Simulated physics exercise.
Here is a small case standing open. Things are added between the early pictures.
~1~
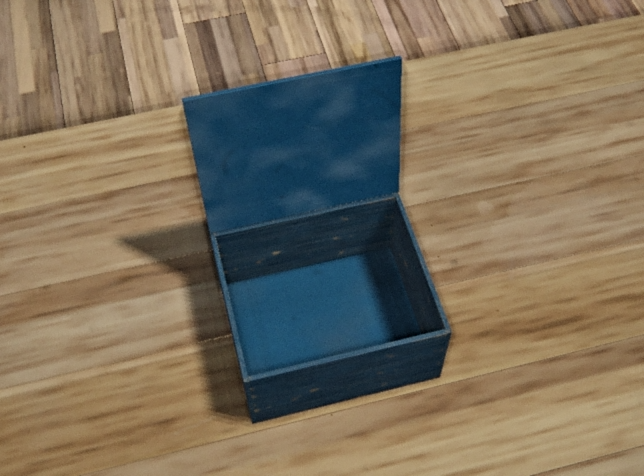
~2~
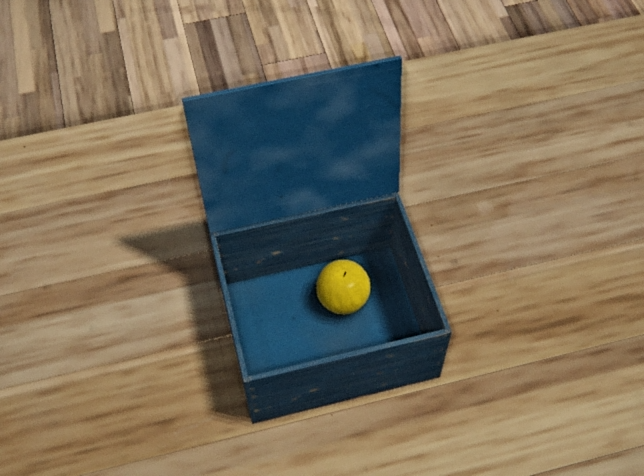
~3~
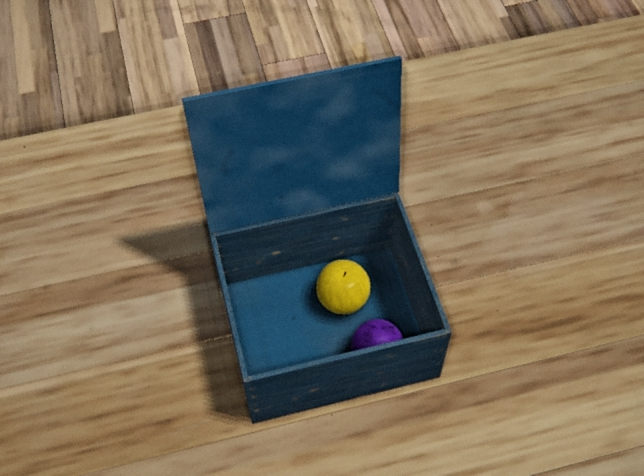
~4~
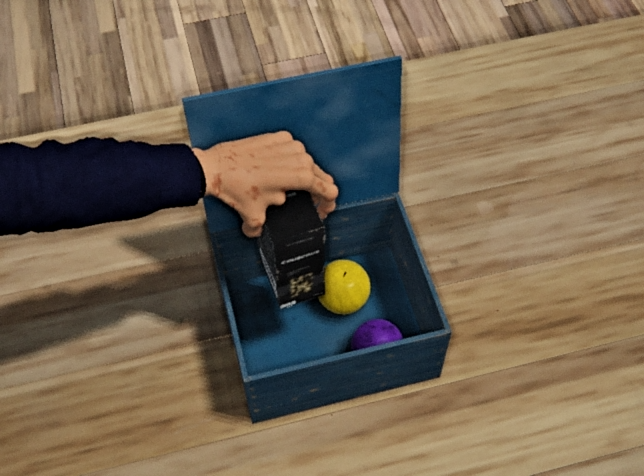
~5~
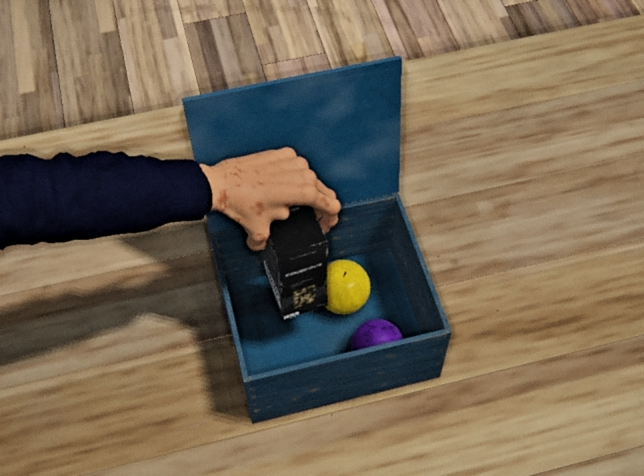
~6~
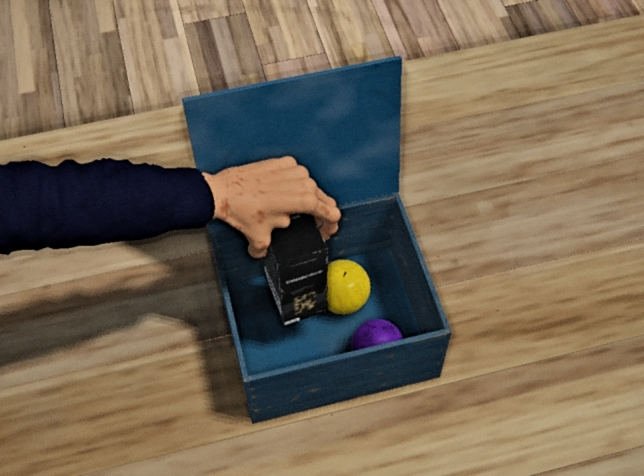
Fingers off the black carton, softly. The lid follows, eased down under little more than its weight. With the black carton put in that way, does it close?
Here the lid will not close.
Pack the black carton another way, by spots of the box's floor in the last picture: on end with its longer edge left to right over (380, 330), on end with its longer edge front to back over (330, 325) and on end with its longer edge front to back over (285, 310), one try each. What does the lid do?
First, it will not close; second, it closes; third, it is held up.
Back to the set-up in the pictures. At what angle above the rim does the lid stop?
Some 35° above the rim.
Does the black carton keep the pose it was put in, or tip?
It stays as placed.
Then, 0.30 s later than the last frame, black carton moved about its own width near (296, 294).
Then, 1.20 s later than the last frame, lid starting down; black carton moved about its own width near (296, 294).
Then, 1.50 s later than the last frame, lid 65° above the rim; black carton moved about its own width near (296, 294).
Then, 1.80 s later than the last frame, lid 40° above the rim; black carton moved about its own width near (296, 294).
When it is over, lid 33° above the rim; moved from the start, black carton; the other 2 as before. End places, in pixels of the last picture, black carton near (296, 294).
